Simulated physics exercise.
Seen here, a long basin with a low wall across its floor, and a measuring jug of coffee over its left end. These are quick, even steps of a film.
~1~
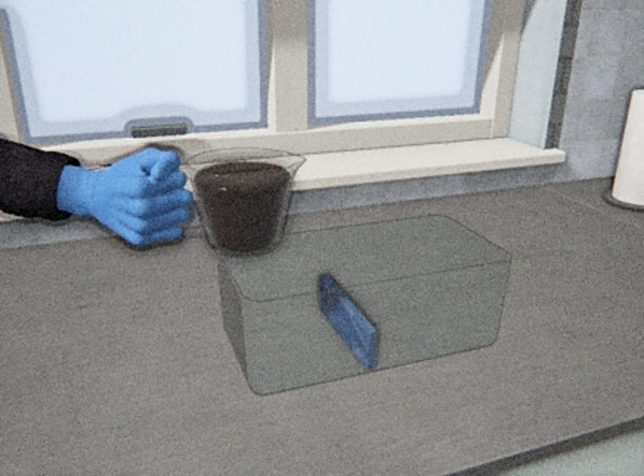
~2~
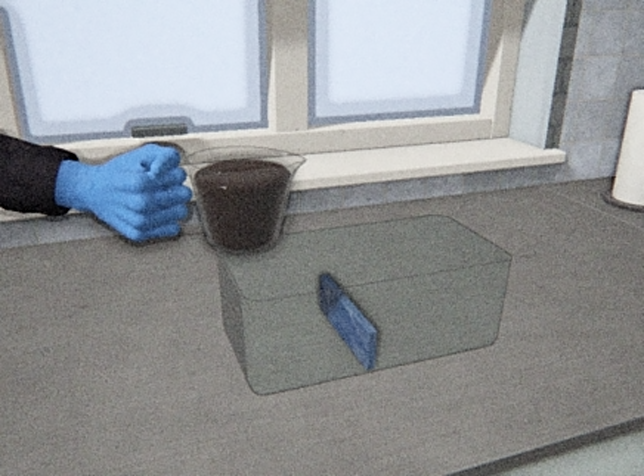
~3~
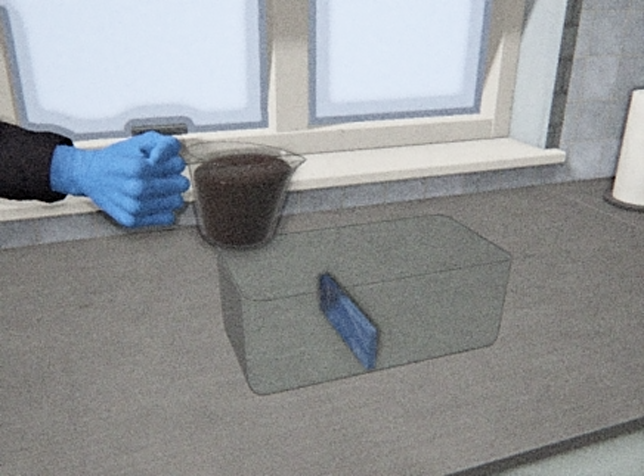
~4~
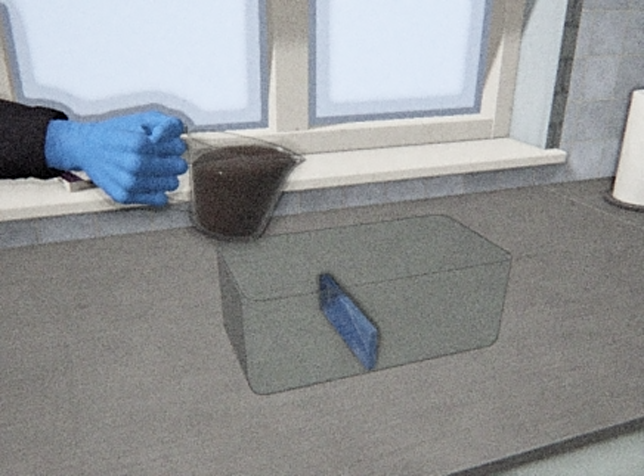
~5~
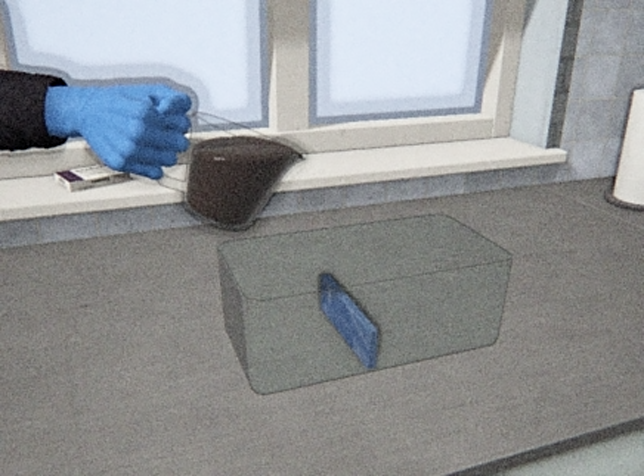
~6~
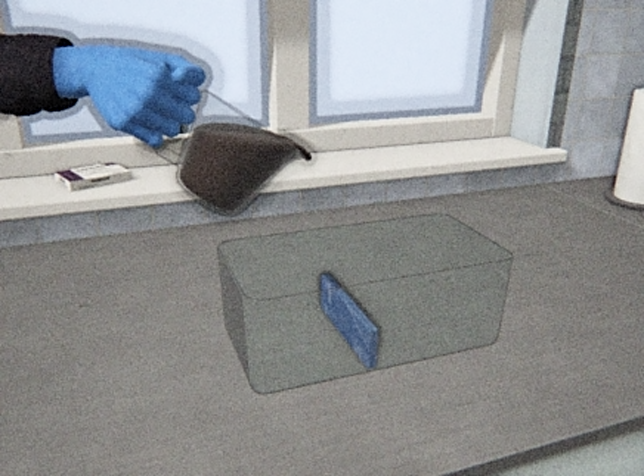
On a countertop by a window, a blue-gloved hand steadily tilts a jug of dark liquid rightward.
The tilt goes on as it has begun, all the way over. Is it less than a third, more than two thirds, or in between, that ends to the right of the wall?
It comes to above two thirds.
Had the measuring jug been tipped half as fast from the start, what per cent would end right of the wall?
Near 95 %.
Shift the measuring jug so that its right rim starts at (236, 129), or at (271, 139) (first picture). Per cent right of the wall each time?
About 30 and 75 per cent.
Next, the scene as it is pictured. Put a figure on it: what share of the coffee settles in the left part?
Some 5 per cent.
A moment on, the tilt is 100° and 44 per cent is still to pour, 1 is left of the wall and 7 right of it.
Next, the tilt is 107° and 2 per cent is still to pour, 1 is left of the wall and 77 right of it.
Then the tilt is 107° and 0 per cent is still to pour, 5 is left of the wall and 84 right of it.
Later the tilt is 107° and 0 per cent is still to pour, 7 is left of the wall and 84 right of it.
At rest 7 per cent lies left of the wall, 84 right of it and 9 outside.
